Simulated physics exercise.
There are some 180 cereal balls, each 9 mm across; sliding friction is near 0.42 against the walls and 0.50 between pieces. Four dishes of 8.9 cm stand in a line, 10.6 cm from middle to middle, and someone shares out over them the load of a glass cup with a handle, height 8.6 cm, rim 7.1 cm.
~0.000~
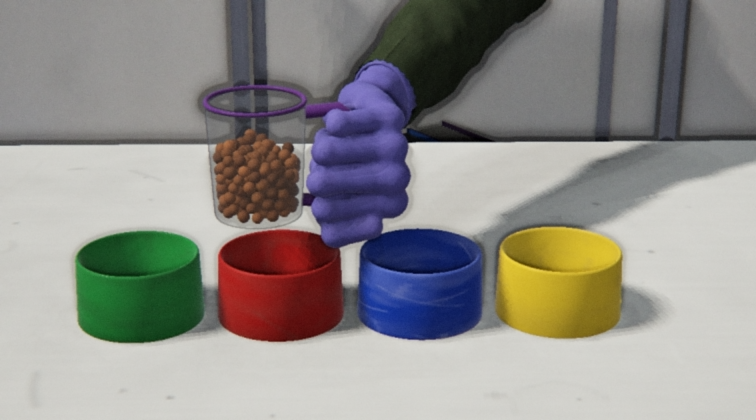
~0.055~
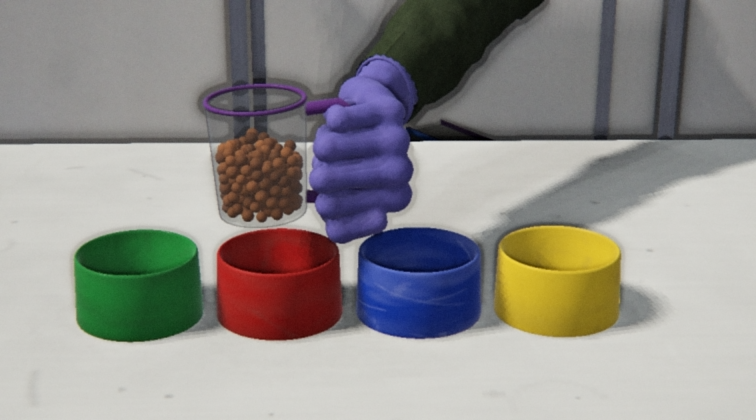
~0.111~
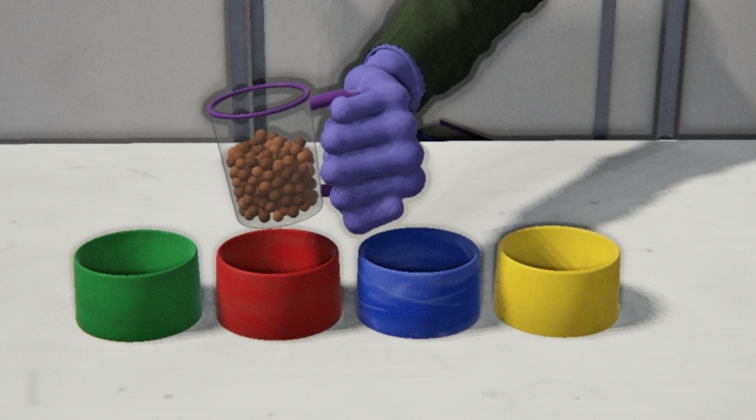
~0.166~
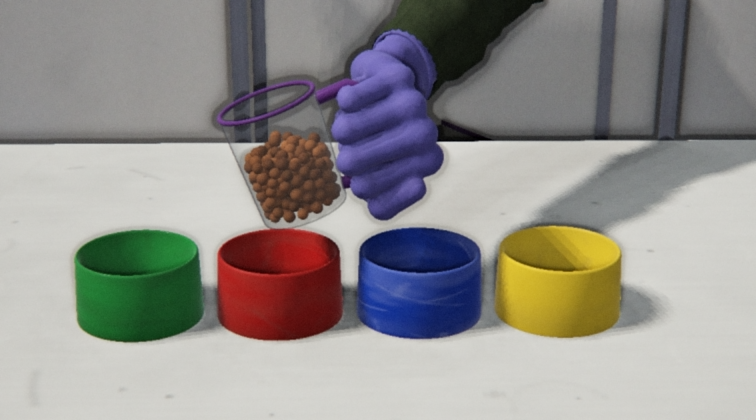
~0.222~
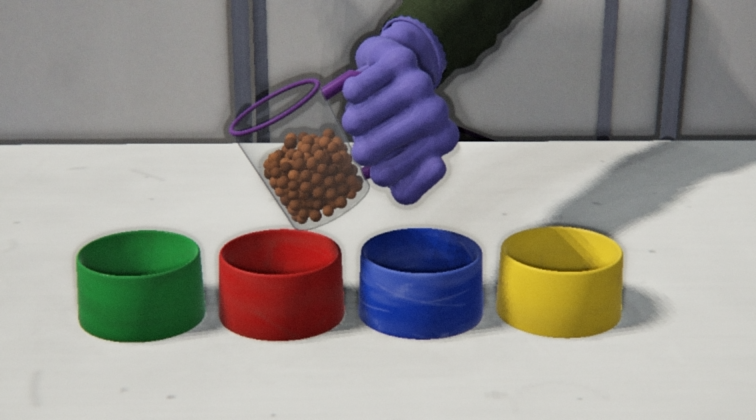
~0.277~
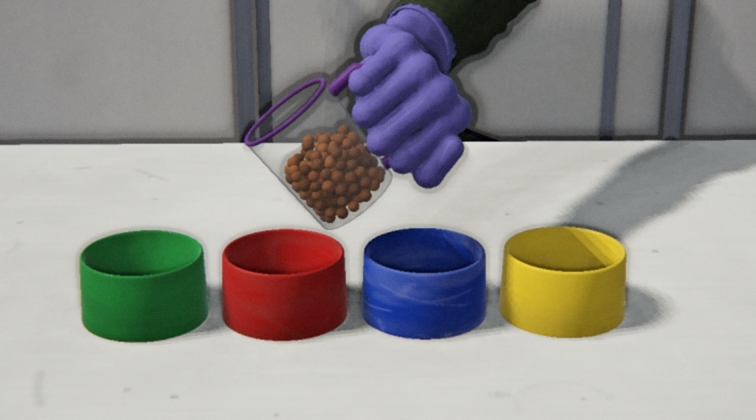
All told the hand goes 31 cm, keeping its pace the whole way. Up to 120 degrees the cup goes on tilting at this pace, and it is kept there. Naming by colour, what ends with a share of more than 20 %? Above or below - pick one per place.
Red: Below; blue: Above; green: Below; yellow: Below; counter: Below.
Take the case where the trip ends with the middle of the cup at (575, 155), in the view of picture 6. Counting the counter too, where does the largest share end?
That'd be blue, it takes the most.
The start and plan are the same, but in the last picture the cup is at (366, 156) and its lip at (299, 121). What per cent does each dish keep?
Dish by dish: Red 0 per cent, blue 0 per cent, green 0 per cent, yellow 80 per cent.
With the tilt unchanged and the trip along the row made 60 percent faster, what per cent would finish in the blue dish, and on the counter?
In that case: Blue 0, and counter 10.
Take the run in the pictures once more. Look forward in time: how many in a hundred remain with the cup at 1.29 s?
It comes to about 0 percent.
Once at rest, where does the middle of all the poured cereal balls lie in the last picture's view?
My guess is close to (432, 291).
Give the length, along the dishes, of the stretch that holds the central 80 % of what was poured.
7 centimetres.
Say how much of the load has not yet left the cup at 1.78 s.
My guess is near 0 per cent.
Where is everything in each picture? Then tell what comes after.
Cup at (257, 158), tilt 0 degrees, lip at (205, 101), moved 0.0 cm; middle of the pieces at (255, 185); green dish at (138, 254); red dish at (280, 253); blue dish at (421, 252); yellow dish at (561, 250), in the first frame.
Cup at (259, 156), tilt 2 degrees, lip at (206, 102), moved 0.3 cm; middle of the pieces at (258, 184), in the second frame.
Cup at (270, 156), tilt 9 degrees, lip at (210, 108), moved 1.0 cm; middle of the pieces at (272, 184), in the third frame.
Cup at (286, 156), tilt 18 degrees, lip at (220, 118), moved 2.2 cm; middle of the pieces at (293, 184), in the fourth frame.
Cup at (303, 157), tilt 28 degrees, lip at (232, 129), moved 3.3 cm; middle of the pieces at (315, 183), in the fifth frame.
Cup at (322, 157), tilt 37 degrees, lip at (247, 141), moved 4.4 cm; middle of the pieces at (337, 180); green dish at (142, 254); red dish at (284, 252); blue dish at (425, 251); yellow dish at (565, 250). Its pace works out near 170 degrees a second; the hand travels 20 cm a second, in the sixth frame.
Then, at 0.89 s, tilt 120 degrees; cup holds 50 %, blue 50 %.
After 1.29 s, tilt 120 degrees; cup holds 0 %, blue 85 %, yellow 5 %.
Then, at 1.78 s, tilt 120 degrees; cup holds 0 %, blue 85 %, yellow 5 %.
In the end, at 2.1 s, red 0 %, blue 85 %, green 0 %, yellow 5 %, counter 10 %.
